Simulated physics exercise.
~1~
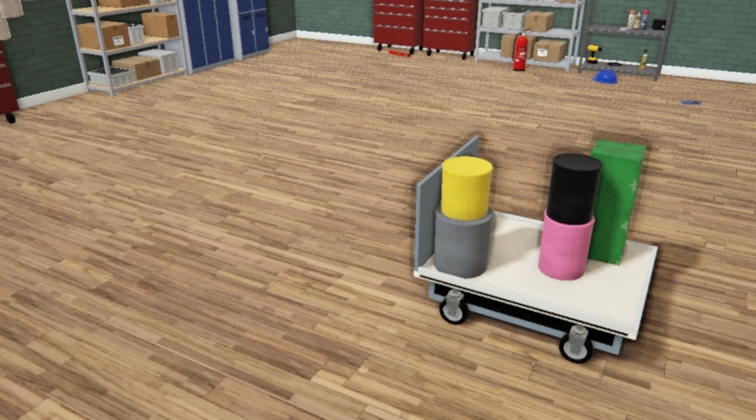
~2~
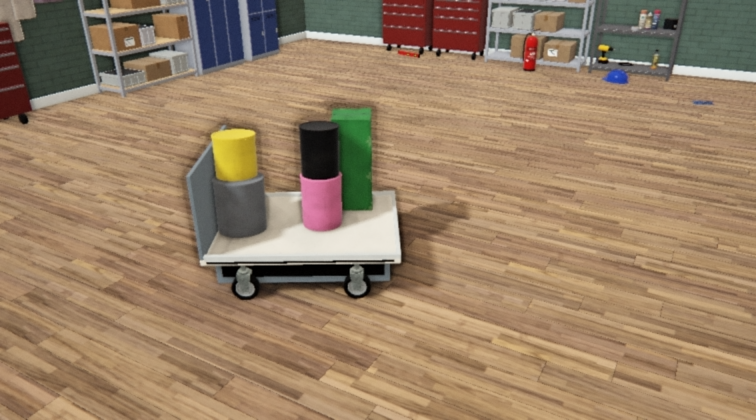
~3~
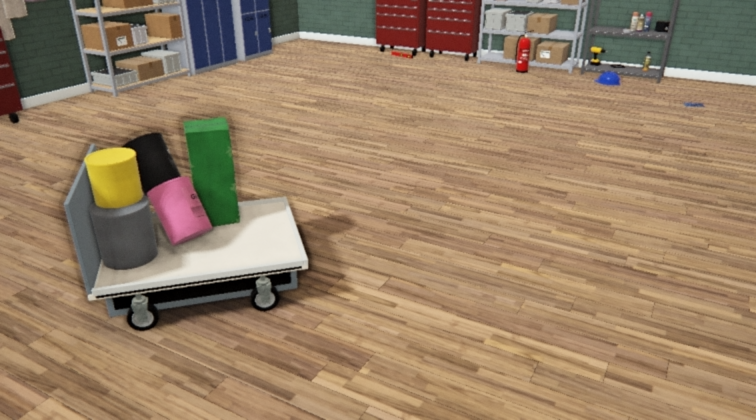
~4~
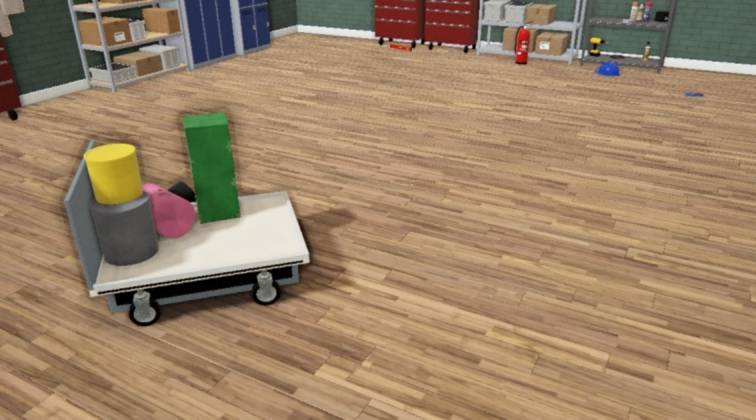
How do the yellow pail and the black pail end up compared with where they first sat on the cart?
Both leave their spots. The yellow pail shifts a little but stays on top of the grey one, while the black pail tips off the pink one and drops down behind it.
